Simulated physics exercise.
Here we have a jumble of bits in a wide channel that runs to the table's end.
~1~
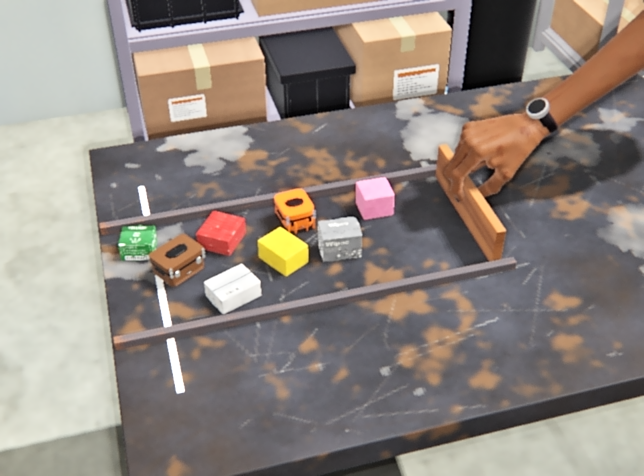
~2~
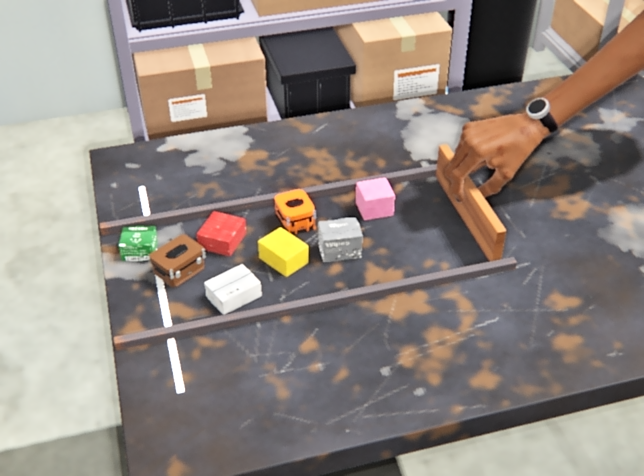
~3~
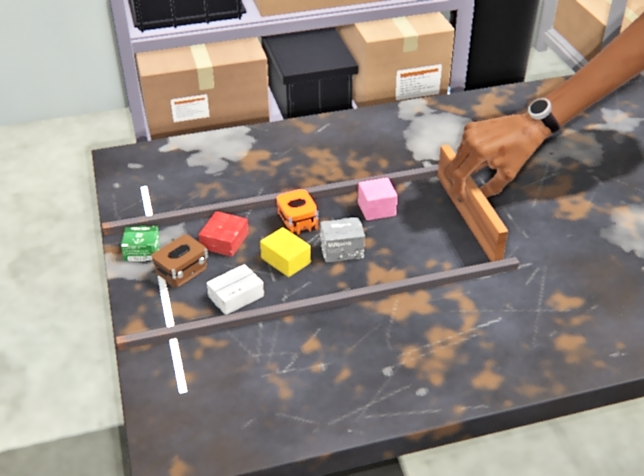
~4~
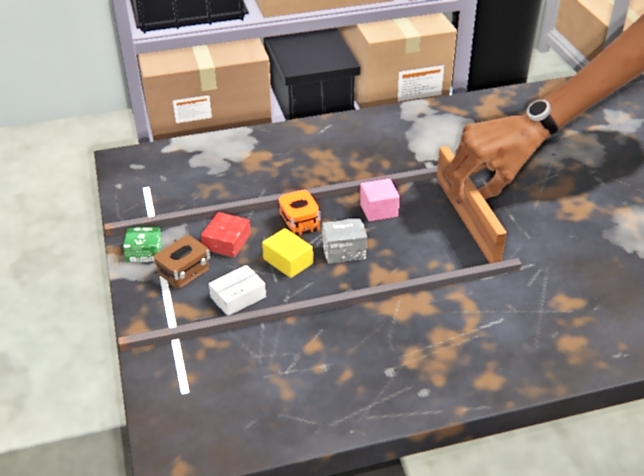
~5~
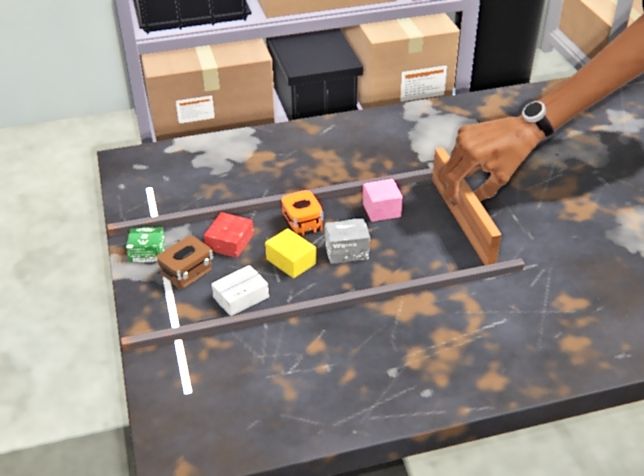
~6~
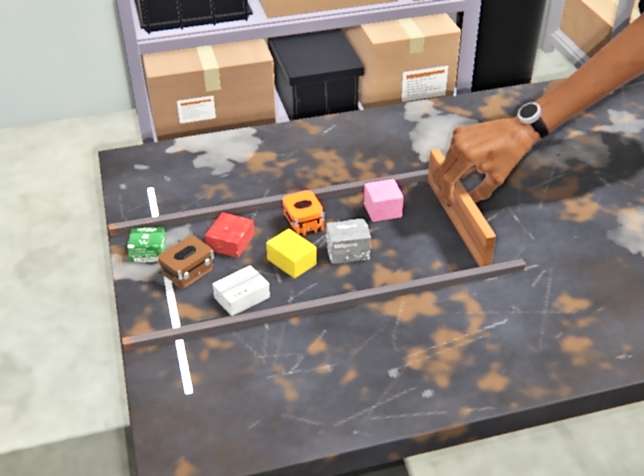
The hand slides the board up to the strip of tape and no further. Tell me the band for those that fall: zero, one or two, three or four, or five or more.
The number that fall off is three or four.
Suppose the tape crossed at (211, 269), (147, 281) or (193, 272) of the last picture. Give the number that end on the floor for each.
In that order 1, 5 and 3.
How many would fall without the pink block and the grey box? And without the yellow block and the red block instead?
It would be 1 and 2.
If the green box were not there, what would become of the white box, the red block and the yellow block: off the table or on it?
The white box does not fall; the red block comes down; the yellow block falls.
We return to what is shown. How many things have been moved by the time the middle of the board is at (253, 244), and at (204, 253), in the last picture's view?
At the one place 8, at the other 8.
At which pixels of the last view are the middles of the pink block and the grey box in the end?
The pink block stops around (145, 243); the grey box around (147, 280).
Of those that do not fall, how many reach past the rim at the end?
It comes to 1.
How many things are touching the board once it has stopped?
It touches 3.
Soon after, none off yet; green box at rest near (147, 244); brown case at rest near (186, 263); white box at rest near (241, 290).
After that, none off yet; green box moving near (140, 245); brown case displaced a little near (171, 273); white box displaced a little near (218, 299).
In the end, the number that fall off is three or four; gone, yellow block, red block, brown case and green box.
